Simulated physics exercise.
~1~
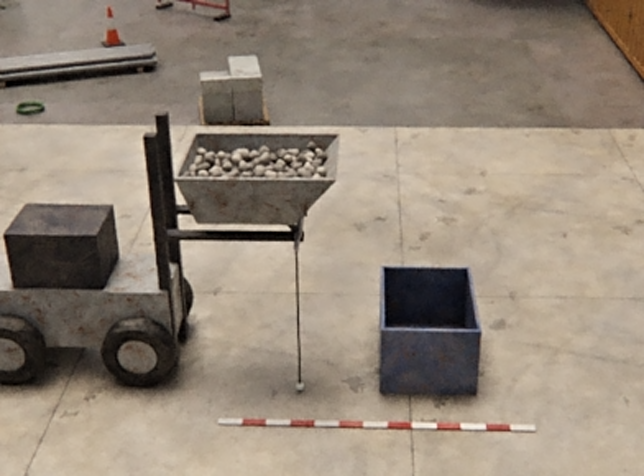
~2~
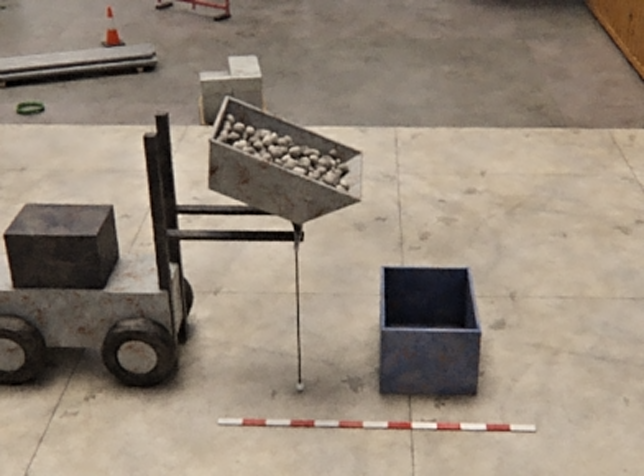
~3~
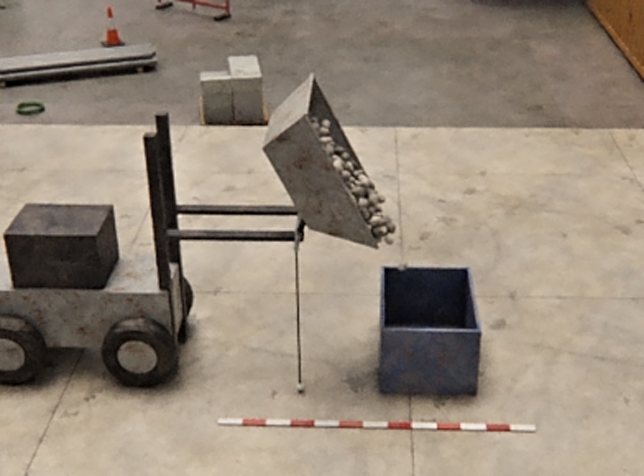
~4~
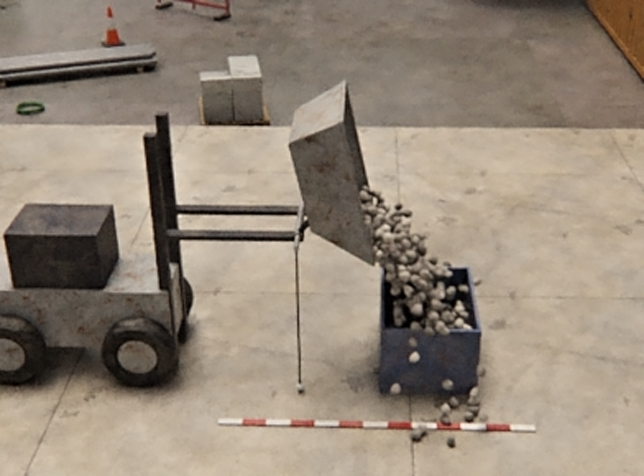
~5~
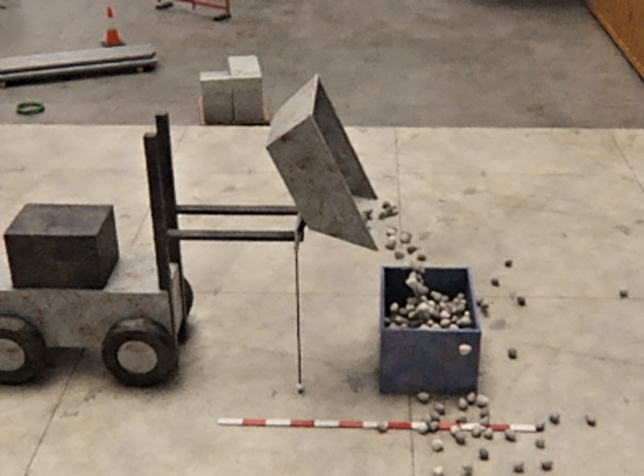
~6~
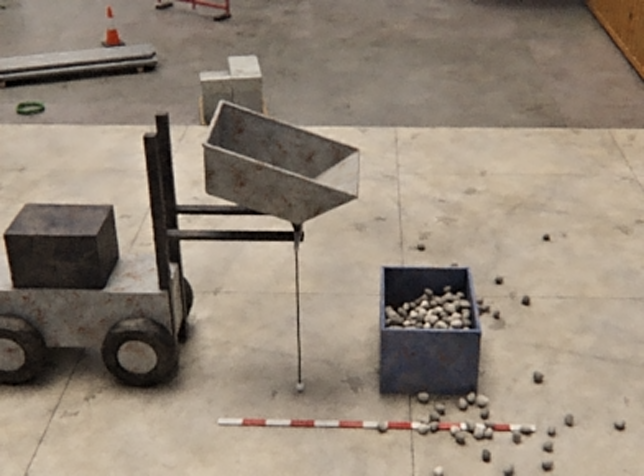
To begin with, a forklift on the left holds up a grey metal skip full of rounded stones, with a blue bin standing on the concrete floor to the right. The skip tips to the right, and the stones slide toward its lower edge. As it tilts more steeply, they pour out in a thick stream, most dropping into the bin while some scatter on the floor around it. The skip then swings back as the last stones fall. Finally, it sits empty and slightly tilted, with most stones heaped in the bin and others strewn in front and to the right.
